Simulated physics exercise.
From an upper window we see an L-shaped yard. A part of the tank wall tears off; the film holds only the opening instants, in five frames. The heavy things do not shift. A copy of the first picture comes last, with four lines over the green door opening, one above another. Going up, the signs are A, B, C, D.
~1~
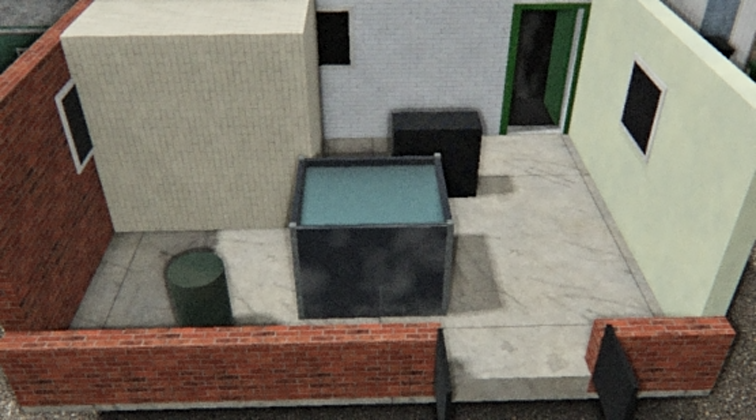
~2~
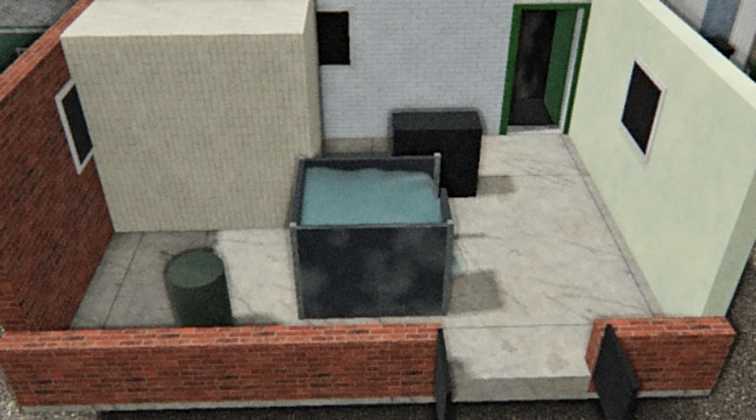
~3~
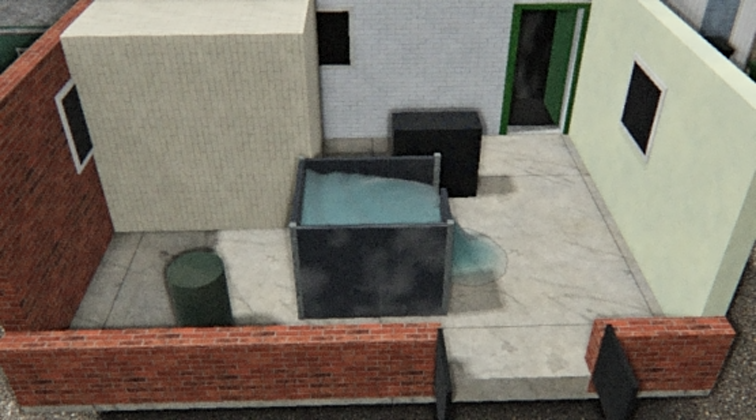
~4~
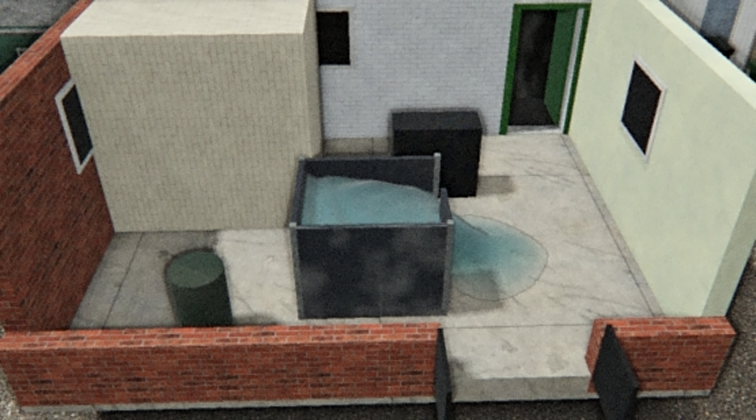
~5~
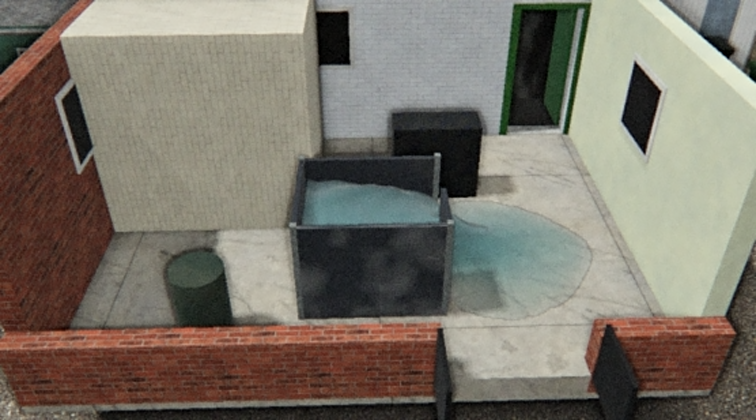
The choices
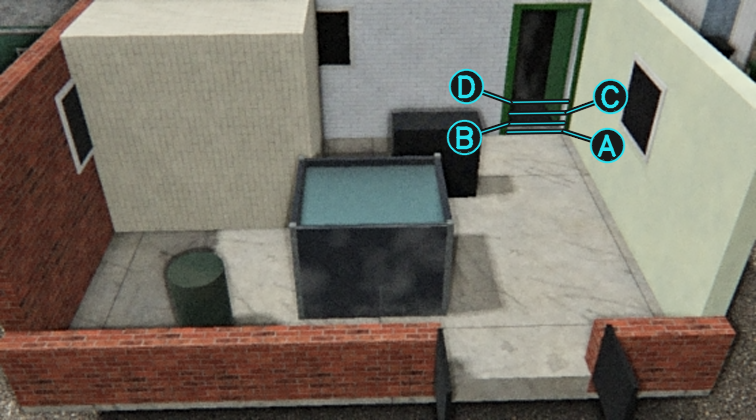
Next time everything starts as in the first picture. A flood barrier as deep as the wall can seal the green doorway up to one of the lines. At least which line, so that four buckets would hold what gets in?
C is the one.
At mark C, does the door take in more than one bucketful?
Yes.
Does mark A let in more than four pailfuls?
Yes.
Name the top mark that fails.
That would be B.
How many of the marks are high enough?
Two of them.
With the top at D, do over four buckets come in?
No, not at all.
On the marked copy, A at (535, 131); B at (536, 123); C at (537, 113); D at (539, 101); from the bottom up A, B, C, D.
Choosing A, dozens of bucketfuls pour in.
Choosing B, about 12 bucketfuls get in.
Choosing C, a bucket or two gets in.
Choosing D, nothing gets over.
